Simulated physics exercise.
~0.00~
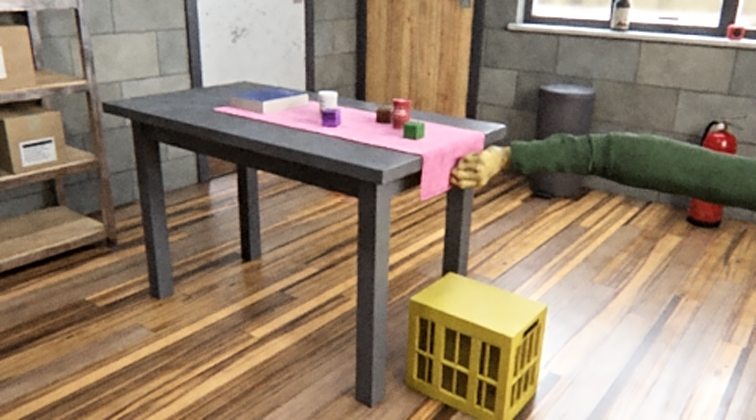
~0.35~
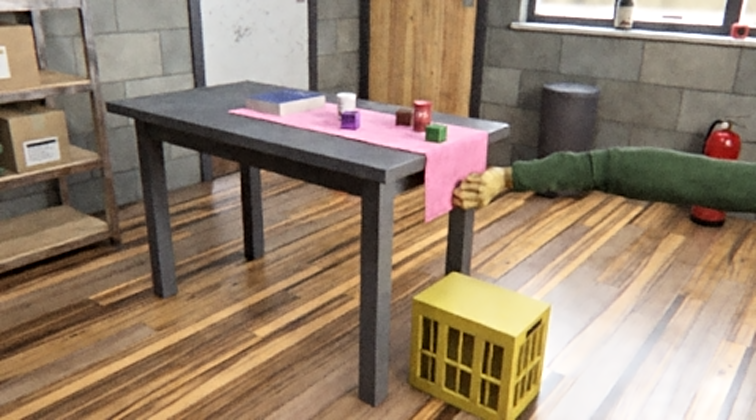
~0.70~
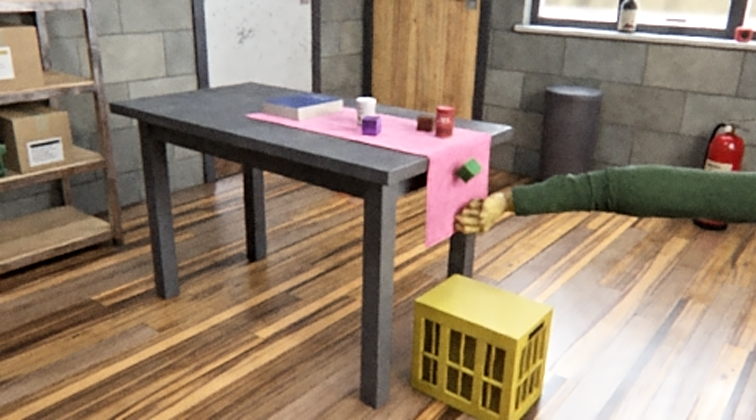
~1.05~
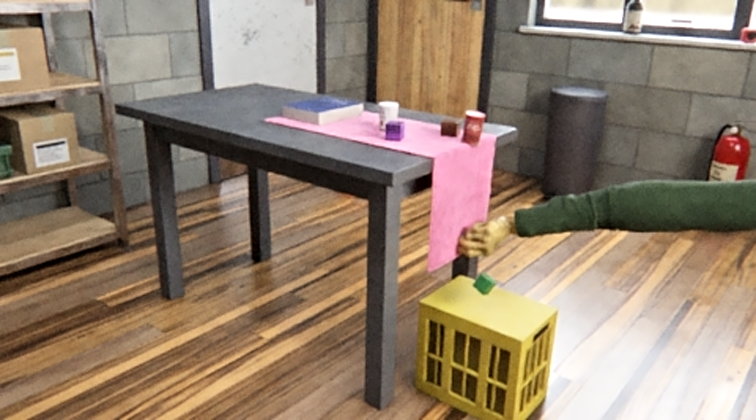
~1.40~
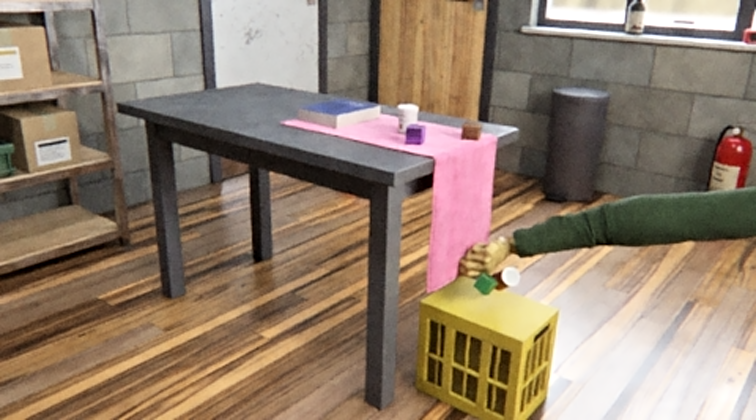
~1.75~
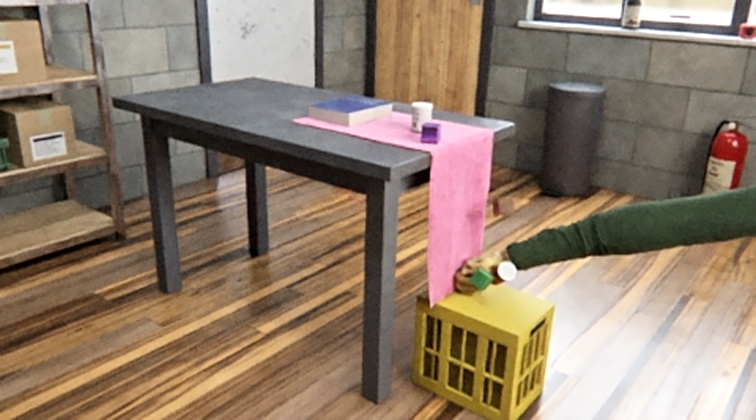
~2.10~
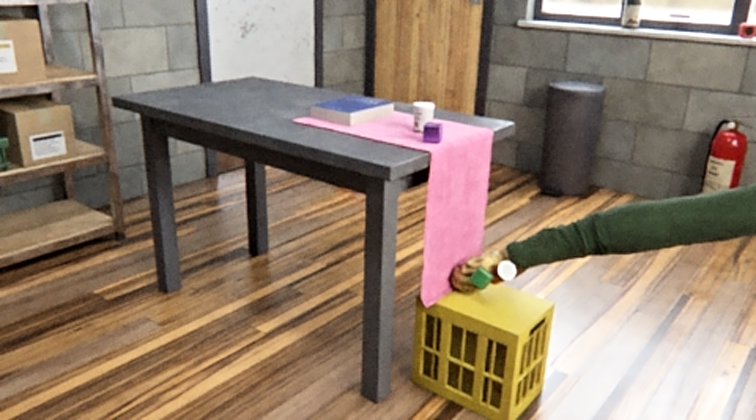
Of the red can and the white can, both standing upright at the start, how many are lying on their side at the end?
One of them is. The red can lies on its side down by the crate, while the white can is still standing on the runner.
